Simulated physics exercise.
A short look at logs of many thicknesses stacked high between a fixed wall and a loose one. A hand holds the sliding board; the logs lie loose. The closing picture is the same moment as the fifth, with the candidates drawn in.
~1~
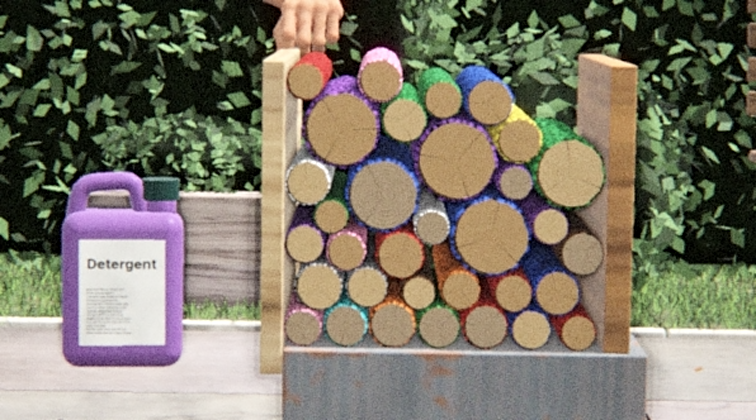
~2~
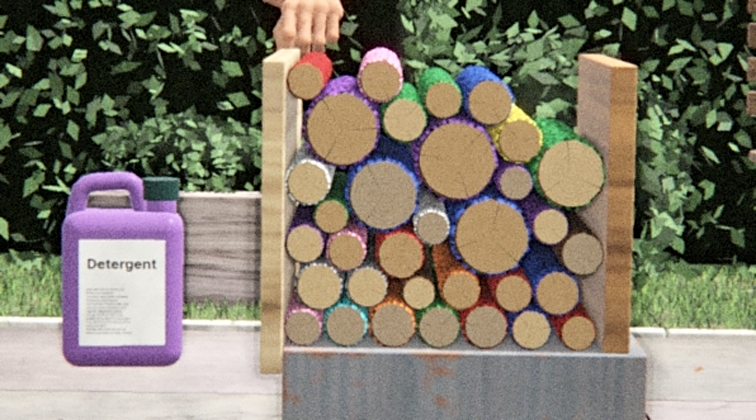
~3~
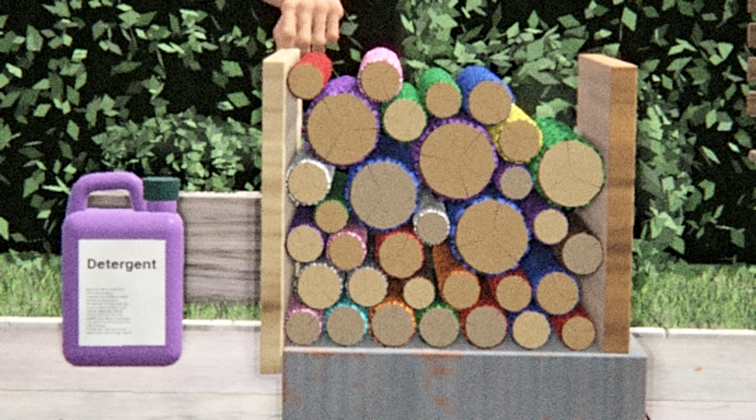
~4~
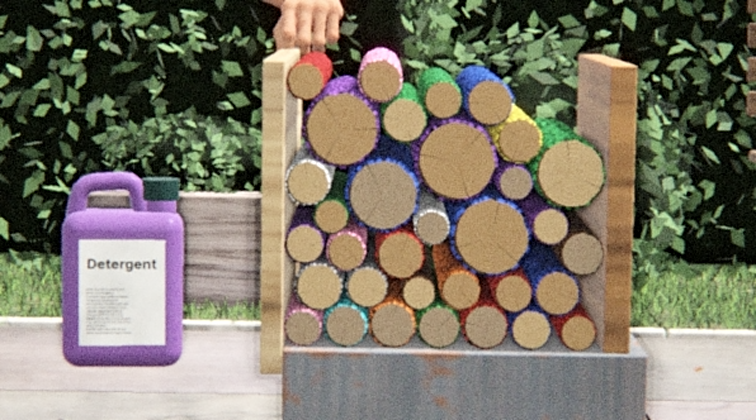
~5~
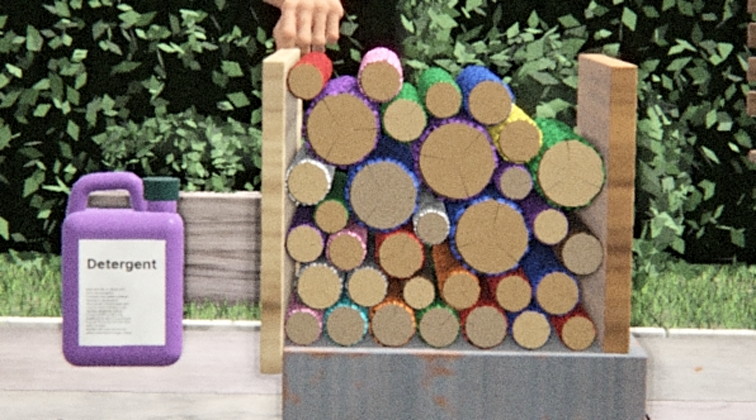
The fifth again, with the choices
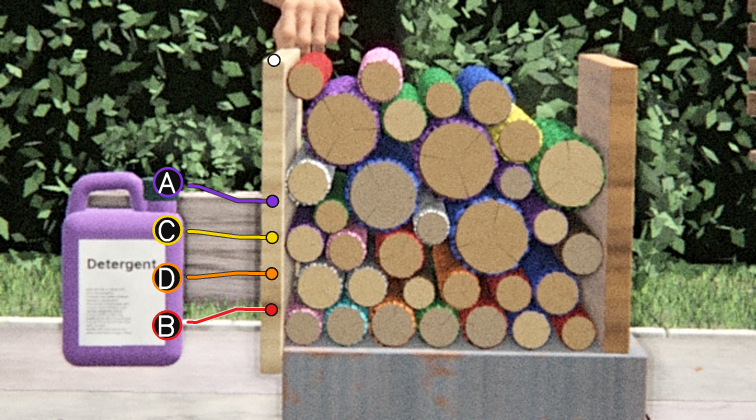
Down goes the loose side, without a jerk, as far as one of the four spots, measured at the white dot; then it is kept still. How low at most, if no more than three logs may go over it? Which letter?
The last mark within the limit is A.
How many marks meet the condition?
One of the four.
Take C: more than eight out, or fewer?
At C, fewer than eight.
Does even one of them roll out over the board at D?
Yes, at D.
On the marked copy, A at (272, 201); B at (271, 310); C at (272, 237); D at (272, 274); the white dot at (274, 61).
Following A. Soon after the start, top of the board (285, 126).
Later, top of the board (284, 200).
In the end, top of the board (284, 201), one out over the board.
As for the rest, B more than three out over the board; C four out over the board; D more than three out over the board.
